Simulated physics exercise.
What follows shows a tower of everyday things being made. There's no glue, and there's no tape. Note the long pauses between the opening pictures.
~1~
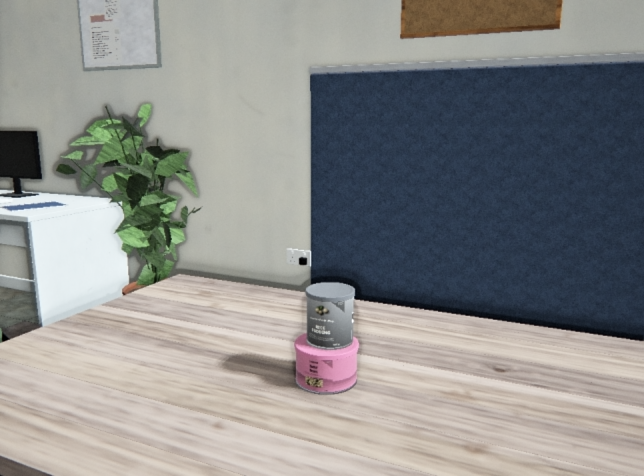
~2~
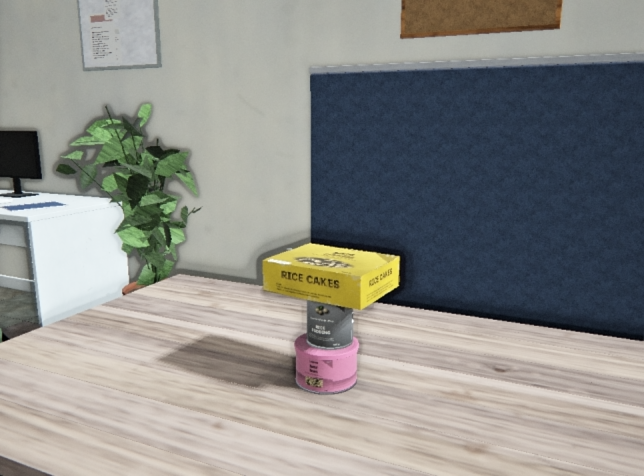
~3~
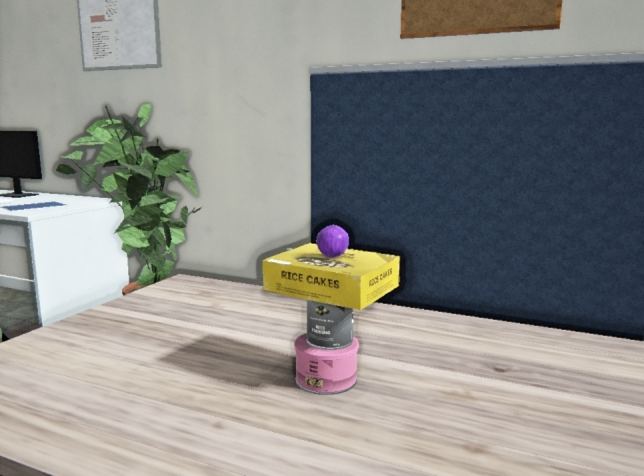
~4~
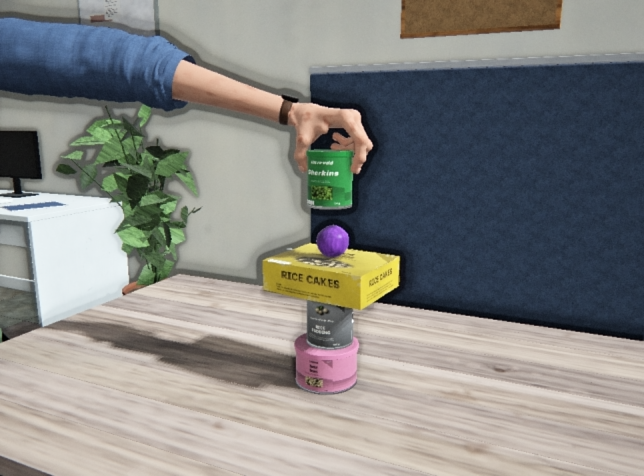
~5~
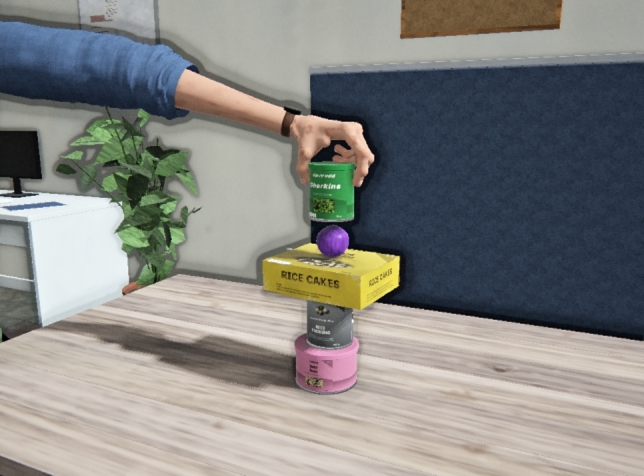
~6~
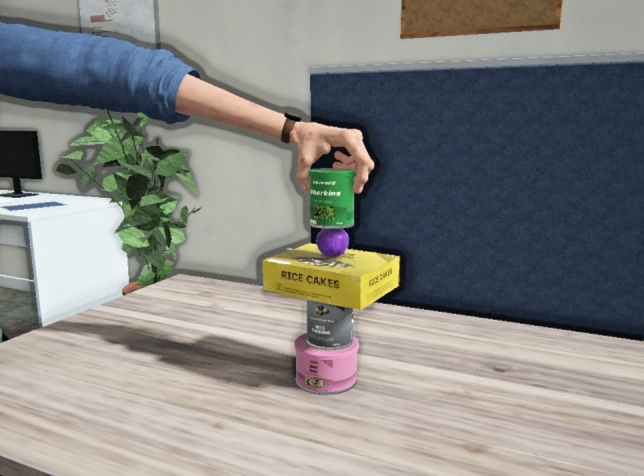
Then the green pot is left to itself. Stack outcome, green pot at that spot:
Unstable.
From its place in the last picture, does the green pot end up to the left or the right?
Leftwards.
Then, 0.60 s on from there, green pot now fallen.
Then, 0.80 s on from there, things are still on the move.
Then, 1.00 s on from there, as before.
In the end, fallen, green pot; the other 4 unmoved. At the end, from the last picture's camera, green pot near (189, 329). The pile loses its balance.
